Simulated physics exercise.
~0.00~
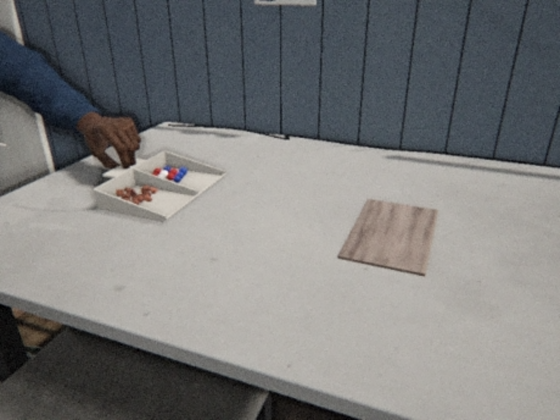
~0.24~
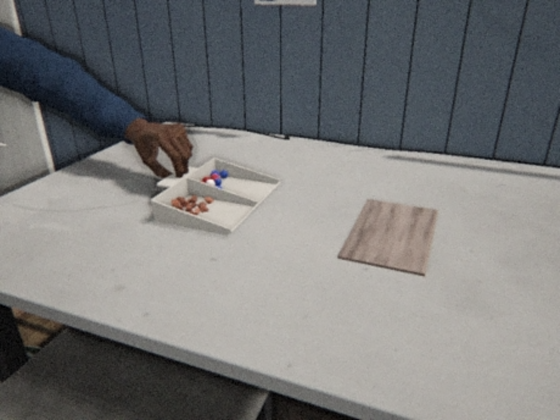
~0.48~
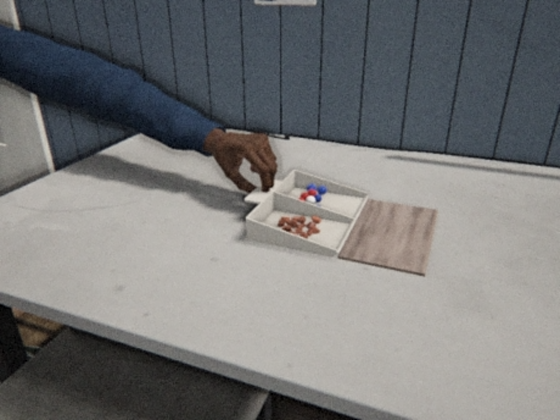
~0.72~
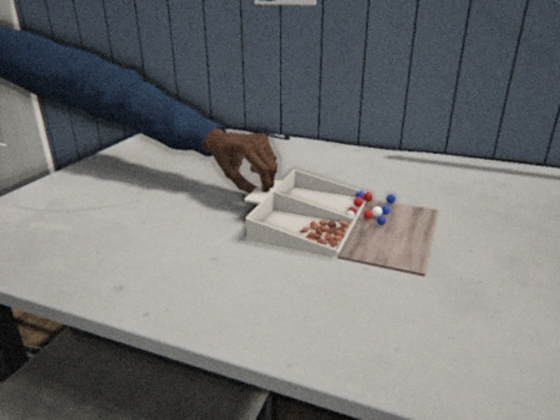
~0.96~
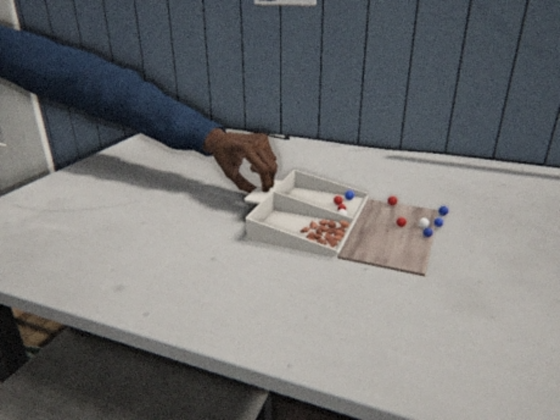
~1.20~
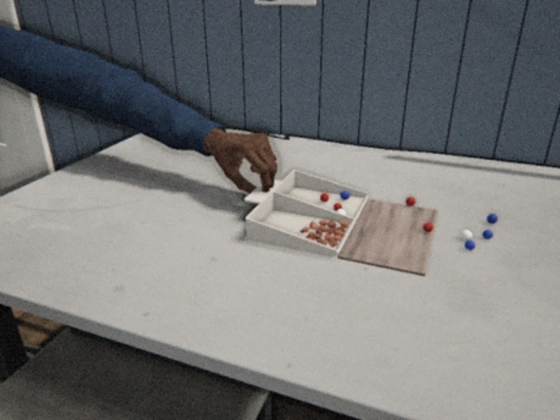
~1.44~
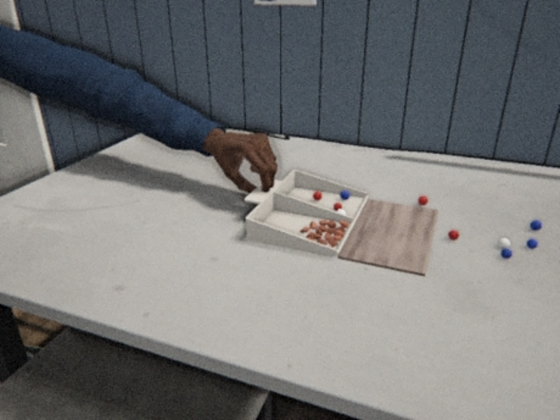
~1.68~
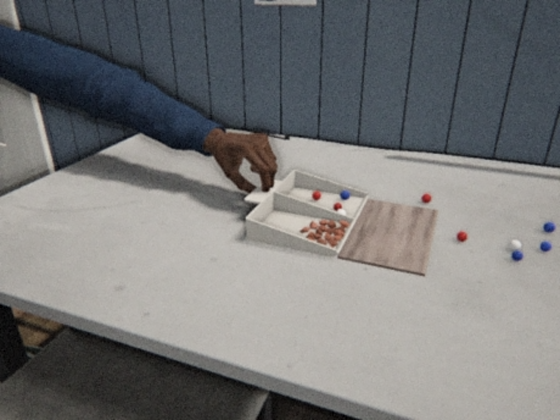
A hand slides a tray right into a board, and some colored balls roll out.
